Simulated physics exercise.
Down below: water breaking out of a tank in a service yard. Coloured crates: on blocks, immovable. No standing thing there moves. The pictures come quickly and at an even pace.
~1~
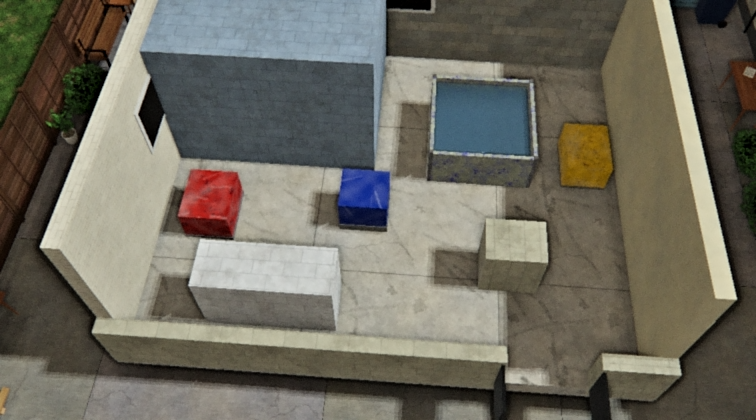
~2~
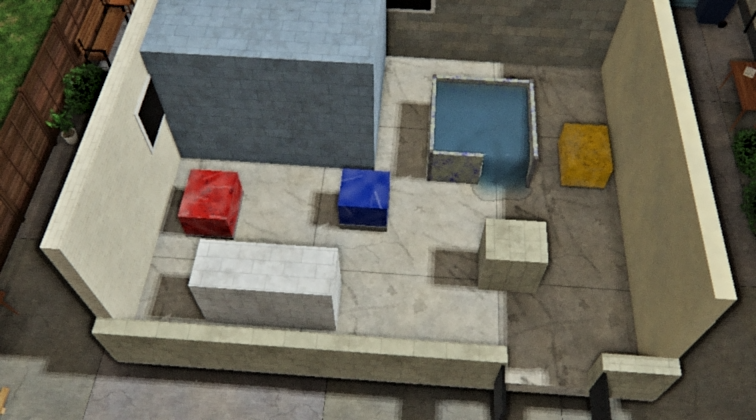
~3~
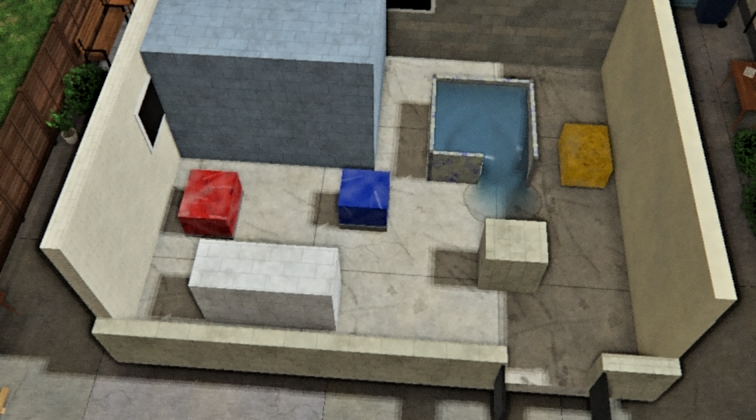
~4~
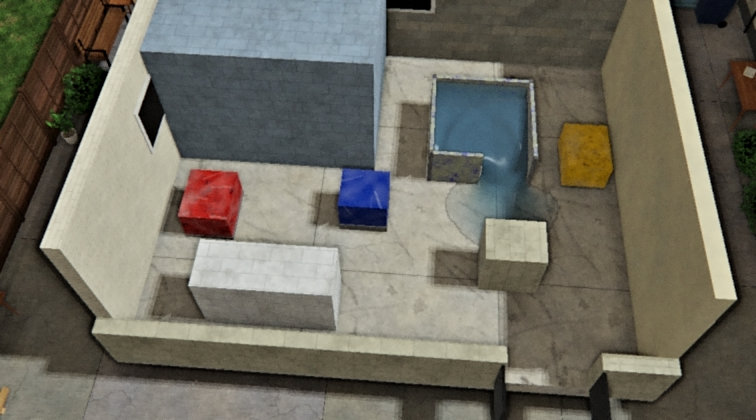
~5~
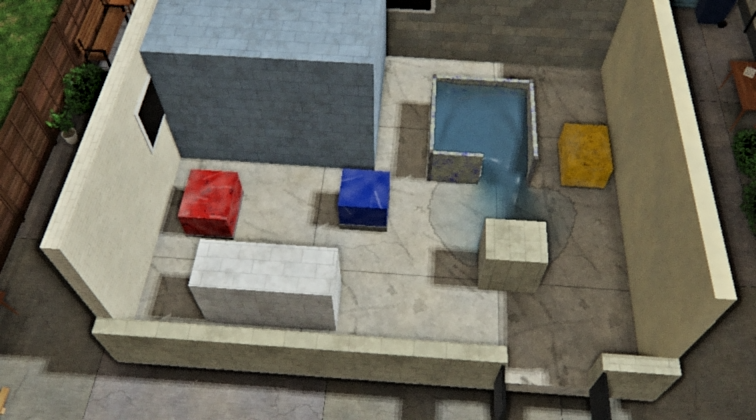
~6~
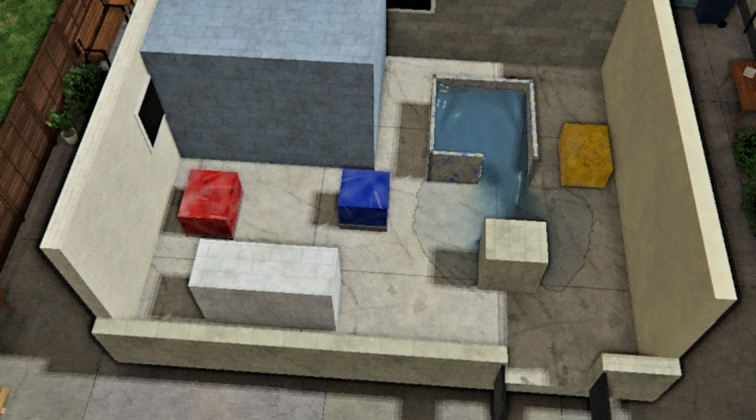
At the start, a square tank of still water stands in a walled yard among red, blue, yellow and pale blocks. Part of its front wall opens near the right corner, and water pours through the gap, spreading across the paving toward the viewer and around the pale block in front.
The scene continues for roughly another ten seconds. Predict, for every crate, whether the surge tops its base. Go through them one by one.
My prediction: The red crate gets topped; the blue crate does not get topped; the yellow crate gets topped.
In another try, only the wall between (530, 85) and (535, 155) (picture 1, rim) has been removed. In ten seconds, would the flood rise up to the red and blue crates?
My reading: Red crate stays untouched, blue crate stays untouched.
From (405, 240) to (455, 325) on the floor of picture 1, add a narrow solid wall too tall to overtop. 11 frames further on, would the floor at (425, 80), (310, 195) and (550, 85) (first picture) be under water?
Outcome by spot, in order - unwatered, unwatered, unwatered.
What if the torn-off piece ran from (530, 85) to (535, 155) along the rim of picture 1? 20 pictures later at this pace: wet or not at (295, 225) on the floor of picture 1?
Pretty sure it's left alone at that location.
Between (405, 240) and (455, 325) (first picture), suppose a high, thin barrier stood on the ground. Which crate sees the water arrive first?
The blue crate is first.
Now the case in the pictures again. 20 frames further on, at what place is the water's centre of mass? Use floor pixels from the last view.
Near (483, 227) in the last view.
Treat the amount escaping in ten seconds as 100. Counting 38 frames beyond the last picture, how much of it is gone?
Estimate: 55 %.
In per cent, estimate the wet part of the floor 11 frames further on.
It works out to about 35 in a hundred.
A moment on, water covers 25 % of the floor; the red crate not reached, the blue crate water round its plinth, the yellow crate not reached.
Next, water covers 35 % of the floor; the red crate not reached, the blue crate water round its plinth, the yellow crate water round its plinth.
Then, water covers 60 % of the floor; the red crate water round its plinth, the blue crate water round its plinth, the yellow crate water round its plinth.
Later, water covers 80 % of the floor; the red crate water round its plinth, the blue crate water round its plinth, the yellow crate water round its plinth.
In the end, water covers 100 % of the floor; the red crate was topped, the blue crate stayed above the water, the yellow crate was topped.
